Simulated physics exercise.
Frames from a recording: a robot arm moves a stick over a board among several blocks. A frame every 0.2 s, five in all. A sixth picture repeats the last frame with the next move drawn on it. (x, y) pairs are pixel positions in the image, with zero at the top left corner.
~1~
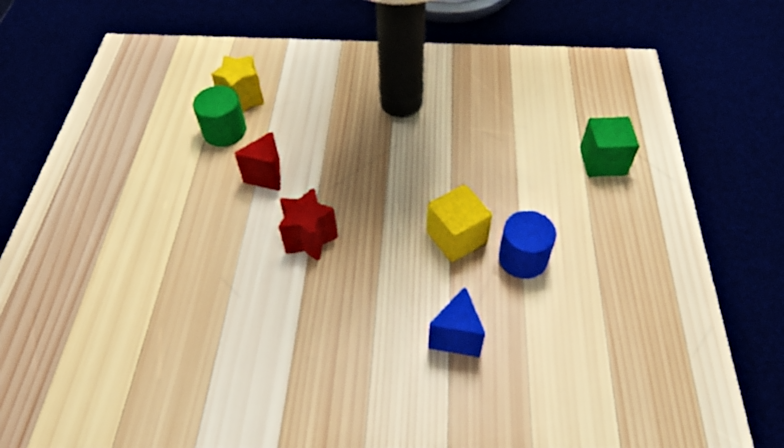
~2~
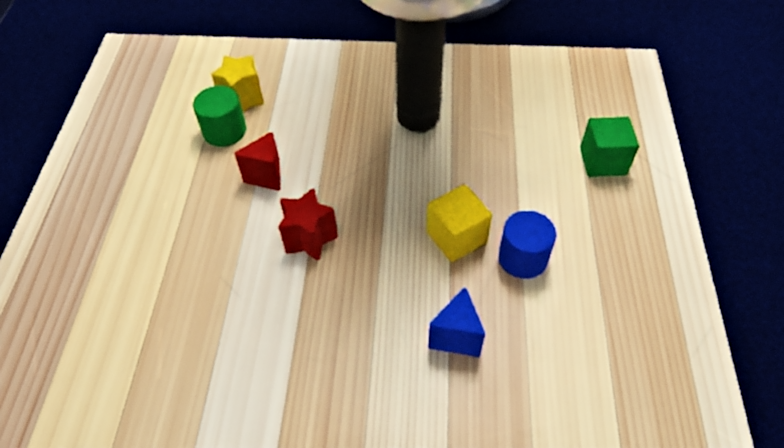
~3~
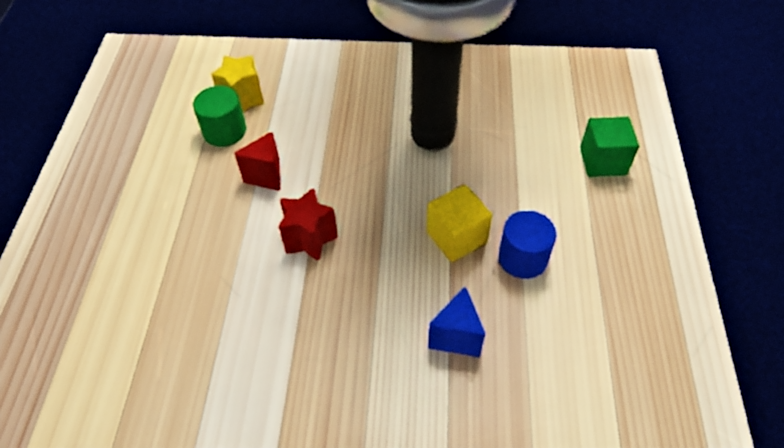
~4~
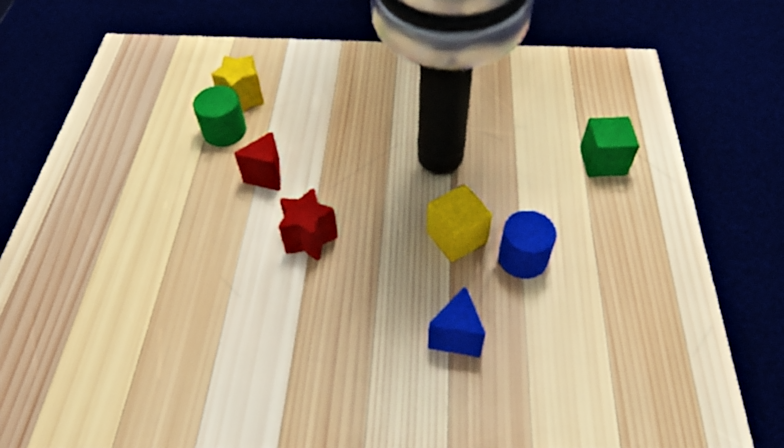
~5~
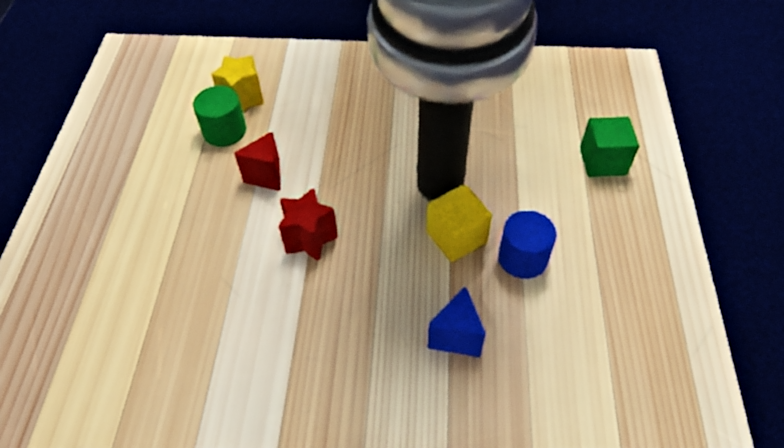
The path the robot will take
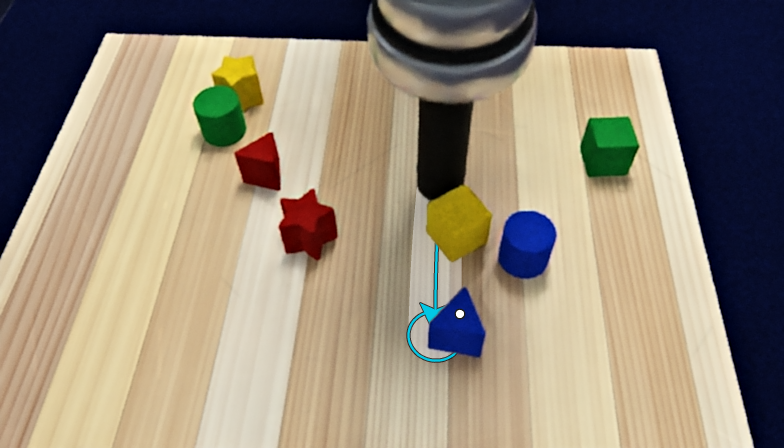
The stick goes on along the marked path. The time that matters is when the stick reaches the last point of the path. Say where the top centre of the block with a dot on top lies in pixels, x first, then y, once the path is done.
The middle of its upper face should be somewhere near (469, 344).
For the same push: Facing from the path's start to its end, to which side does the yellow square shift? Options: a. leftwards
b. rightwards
(a)
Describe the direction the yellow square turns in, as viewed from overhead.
Viewed from overhead, the yellow square winds up turned anticlockwise.
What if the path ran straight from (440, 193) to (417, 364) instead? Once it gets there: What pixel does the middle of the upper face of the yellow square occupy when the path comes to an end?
It will end up at (483, 270).
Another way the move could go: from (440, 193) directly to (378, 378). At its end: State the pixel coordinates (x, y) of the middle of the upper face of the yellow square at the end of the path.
It ends at (470, 241).
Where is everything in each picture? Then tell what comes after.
Tip of the stick at (401, 104), middles of tops, blue triangular piece at (460, 314), yellow square at (460, 208), blue disc at (531, 230), in the first picture.
Stick at (418, 117), nothing pushed, in the second picture.
Stick at (433, 135), nothing pushed, in the third picture.
Stick at (441, 158), nothing pushed, in the fourth picture.
Stick at (440, 185), blue triangular piece at (460, 314), yellow square at (460, 208), blue disc at (531, 230), in the fifth picture.
The line goes in a line from (440, 193) to (435, 336); the dot is on the blue triangular piece.
What follows on the original path. One third of the way, stick at (438, 229); yellow square at (469, 246), turned 15° anticlockwise.
Two thirds of the way, stick at (436, 277); blue triangular piece at (461, 321), turned 15° clockwise; yellow square at (488, 275), turned 35° anticlockwise.
At the end, stick at (436, 329); blue triangular piece at (469, 344); yellow square at (493, 280), turned 50° anticlockwise; blue disc unmoved.
